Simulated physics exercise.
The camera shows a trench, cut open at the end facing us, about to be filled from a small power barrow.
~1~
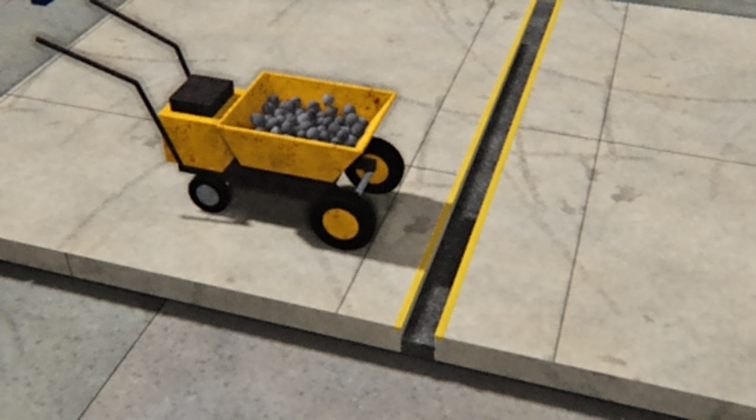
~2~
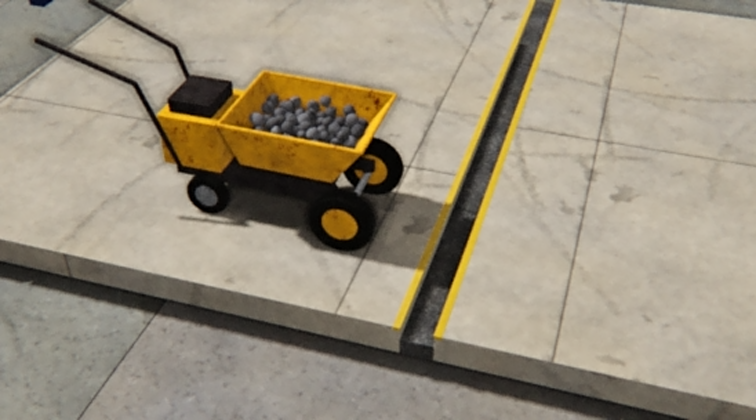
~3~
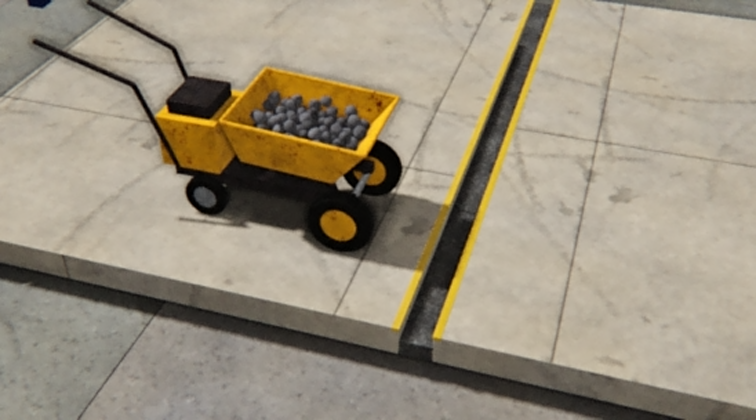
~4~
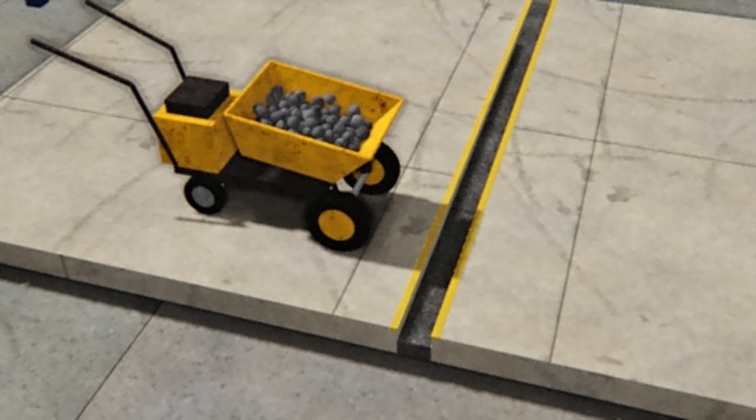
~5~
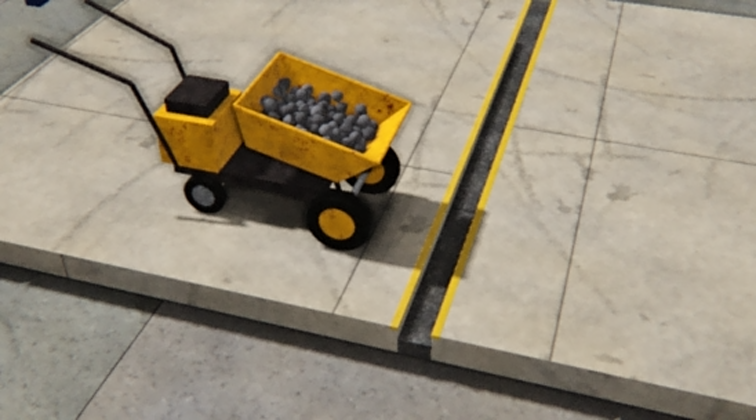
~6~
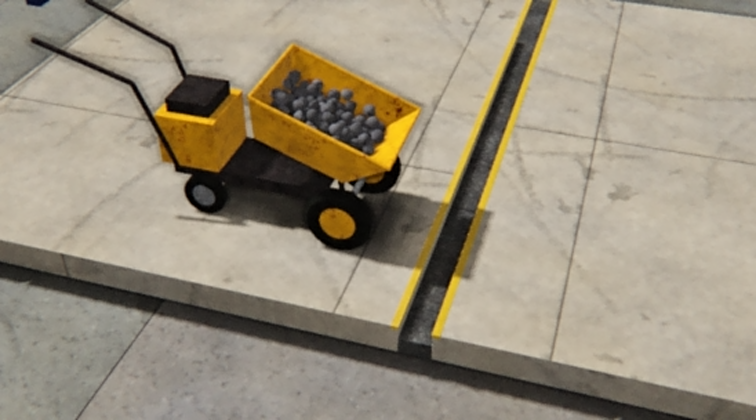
The clip opens on a small yellow power barrow loaded with round grey cobbles, standing on pale paving left of a narrow, yellow-edged trench. Its skip, level at first, tilts slightly forward toward the right, then steepens to a clear slant as its back rises, with the cobbles still inside.
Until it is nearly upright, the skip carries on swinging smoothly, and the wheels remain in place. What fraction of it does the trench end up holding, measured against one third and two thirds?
The trench holds between one third and two thirds of it.
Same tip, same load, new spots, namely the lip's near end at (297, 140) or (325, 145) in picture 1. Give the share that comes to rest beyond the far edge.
0 % and 20 %.
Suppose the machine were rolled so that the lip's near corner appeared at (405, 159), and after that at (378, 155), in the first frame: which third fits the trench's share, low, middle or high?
For the first position, less than a third; for the second, under a third.
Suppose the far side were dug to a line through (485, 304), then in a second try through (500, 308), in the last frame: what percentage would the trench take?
About 90 %, then 90 %.
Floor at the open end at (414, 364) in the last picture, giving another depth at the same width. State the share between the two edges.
It comes to 50 per cent or so.
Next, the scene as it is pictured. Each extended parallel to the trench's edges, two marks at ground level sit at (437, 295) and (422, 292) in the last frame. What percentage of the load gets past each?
70 and 90 in a hundred.
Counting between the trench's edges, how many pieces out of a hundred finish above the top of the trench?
About 50 %.
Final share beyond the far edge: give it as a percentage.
Around 50 %.
Just after the last frame, skip tipped steeply; every one in the skip.
A moment on, skip tipped right over; the larger part in the skip; about a tenth in or heaped over the trench; about a tenth beyond it; just a few falling.
Further on, skip tipped right over; about a tenth in the skip; roughly a third in or heaped over the trench; roughly half beyond it.
When it is over, skip tipped right over; just a few in the skip; roughly half in or heaped over the trench; roughly half beyond it.
